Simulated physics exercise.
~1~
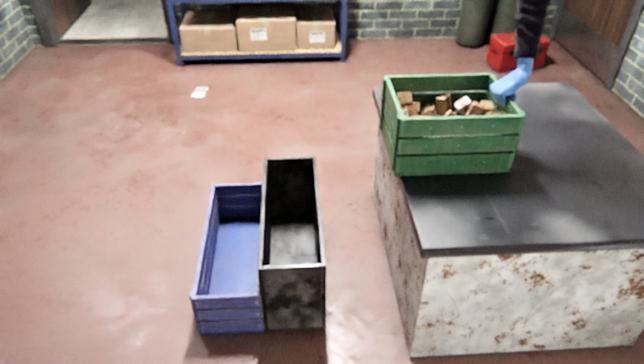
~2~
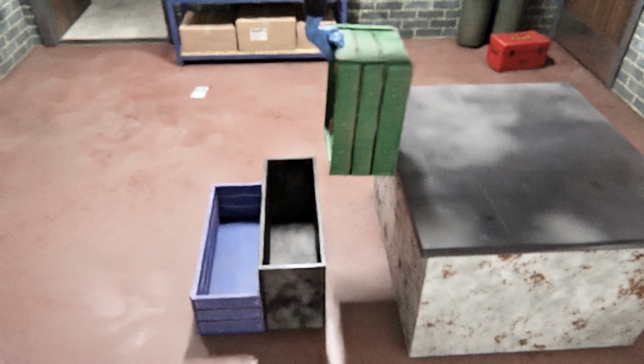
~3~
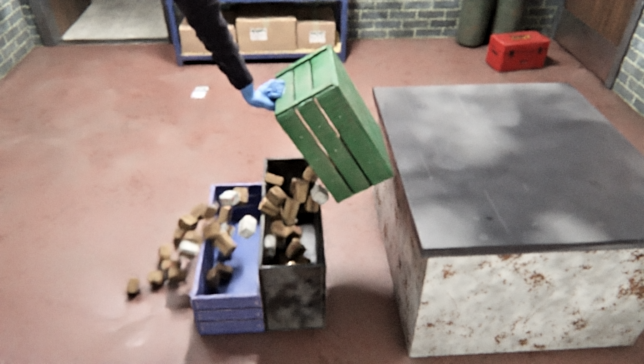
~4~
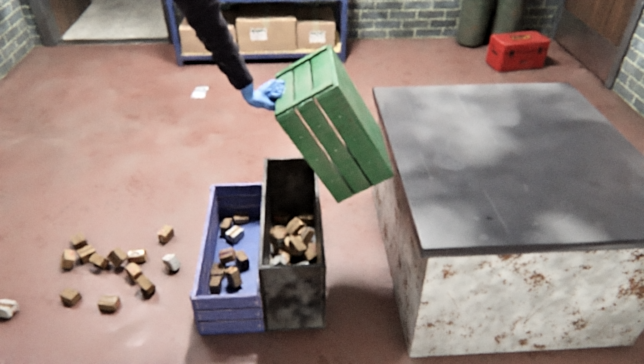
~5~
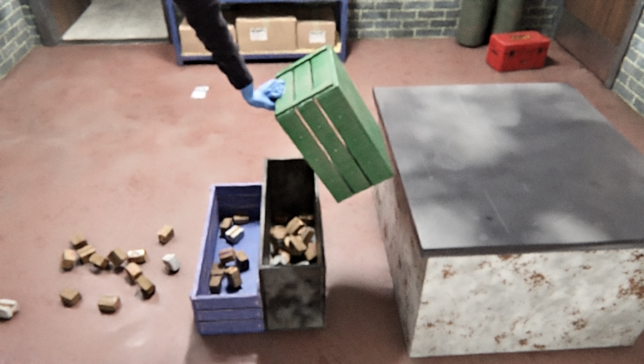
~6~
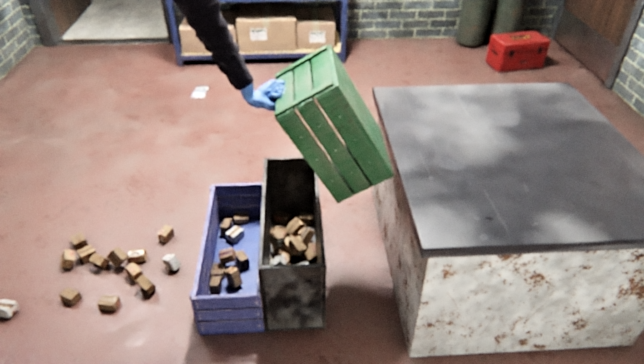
The video shows a gloved hand lifting a green crate of small brown blocks off a bench and tipping it leftward, spilling them toward a black bin and a blue trough. Blocks end up in both containers and scattered on the floor to the left, while the crate stays tilted above.
